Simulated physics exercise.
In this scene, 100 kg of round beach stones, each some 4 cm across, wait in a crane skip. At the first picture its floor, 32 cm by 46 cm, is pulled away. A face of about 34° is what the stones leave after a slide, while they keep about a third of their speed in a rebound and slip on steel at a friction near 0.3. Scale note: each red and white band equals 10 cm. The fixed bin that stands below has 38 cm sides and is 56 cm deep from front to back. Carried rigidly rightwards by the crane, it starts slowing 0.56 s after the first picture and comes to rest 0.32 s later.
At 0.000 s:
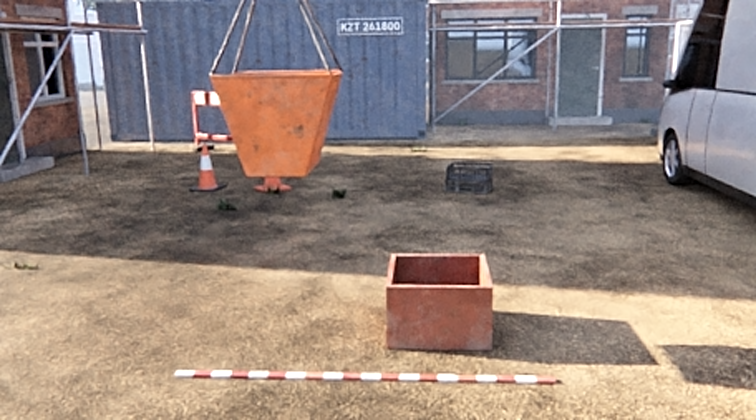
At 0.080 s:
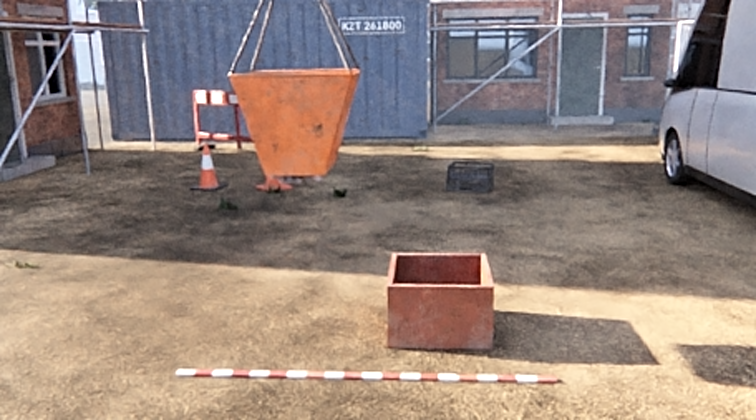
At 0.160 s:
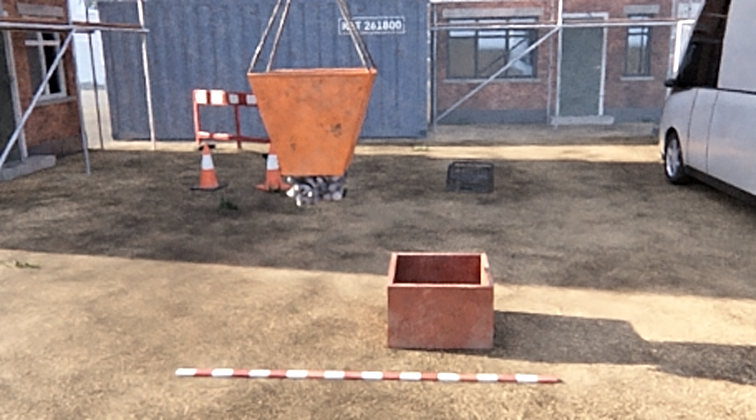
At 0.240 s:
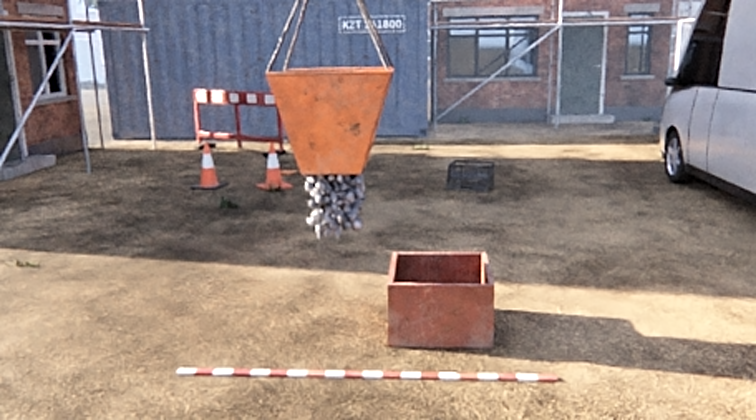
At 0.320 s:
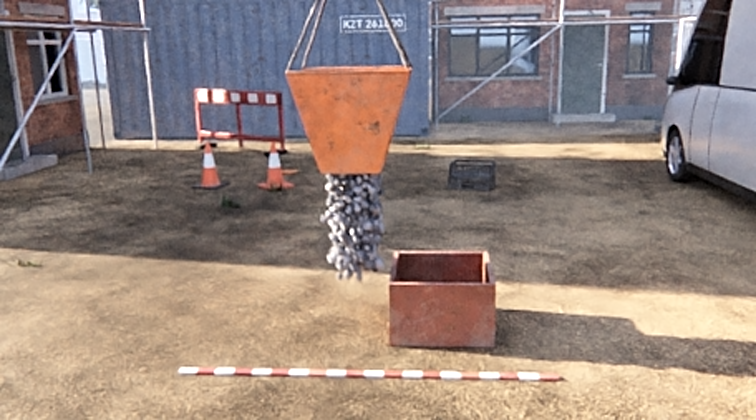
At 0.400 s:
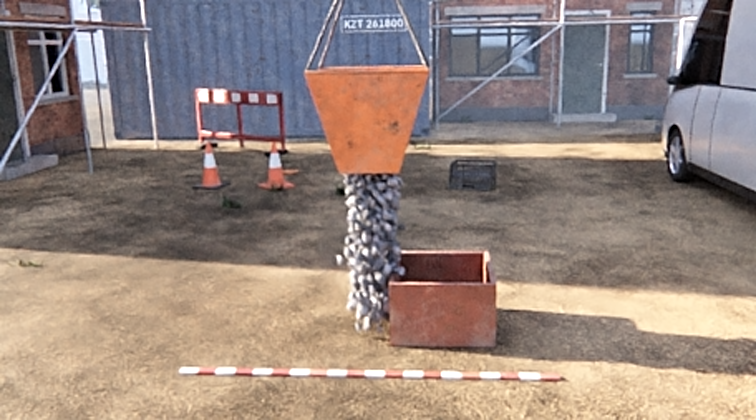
An orange tapered skip hangs on cables over a sunlit dirt yard, seen from slightly above, with a blue container and brick buildings behind. A rust-red open box sits right of centre behind a red and white striped pole, with cones and a barrier at left and a pale van at right. The skip glides steadily rightwards as grey stones pour from its base in a lengthening stream, while the view stays still.
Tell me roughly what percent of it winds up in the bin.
I'd put it at about 43 percent.
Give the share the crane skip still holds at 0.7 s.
Something like 0 per cent.
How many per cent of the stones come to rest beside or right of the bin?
Around 5 in a hundred of them.
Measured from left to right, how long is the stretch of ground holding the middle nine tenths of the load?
120 cm.
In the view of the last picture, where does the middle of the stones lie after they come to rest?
I'd say close to pixel (389, 317).
After 0.7 s, 0 % in the crane skip, 56 % falling or lying left of the bin, 43 % falling or lying in the bin, 1 % falling or lying beside or right of the bin; the stones farthest right are at (482, 304).
After 1.1 s, 0 % in the crane skip, 54 % falling or lying left of the bin, 43 % falling or lying in the bin, 3 % falling or lying beside or right of the bin; the stones farthest right are at (495, 324).
After 1.7 s, 0 % in the crane skip, 54 % falling or lying left of the bin, 43 % falling or lying in the bin, 3 % falling or lying beside or right of the bin; the stones farthest right are at (503, 320).
After 2.6 s, 0 % in the crane skip, 54 % falling or lying left of the bin, 43 % falling or lying in the bin, 3 % falling or lying beside or right of the bin; the stones farthest right are at (503, 320).
After 4.5 s, 0 % in the crane skip, 54 % left of the bin, 43 % in the bin, 3 % beside or right of the bin; the stones farthest right are at (503, 320).
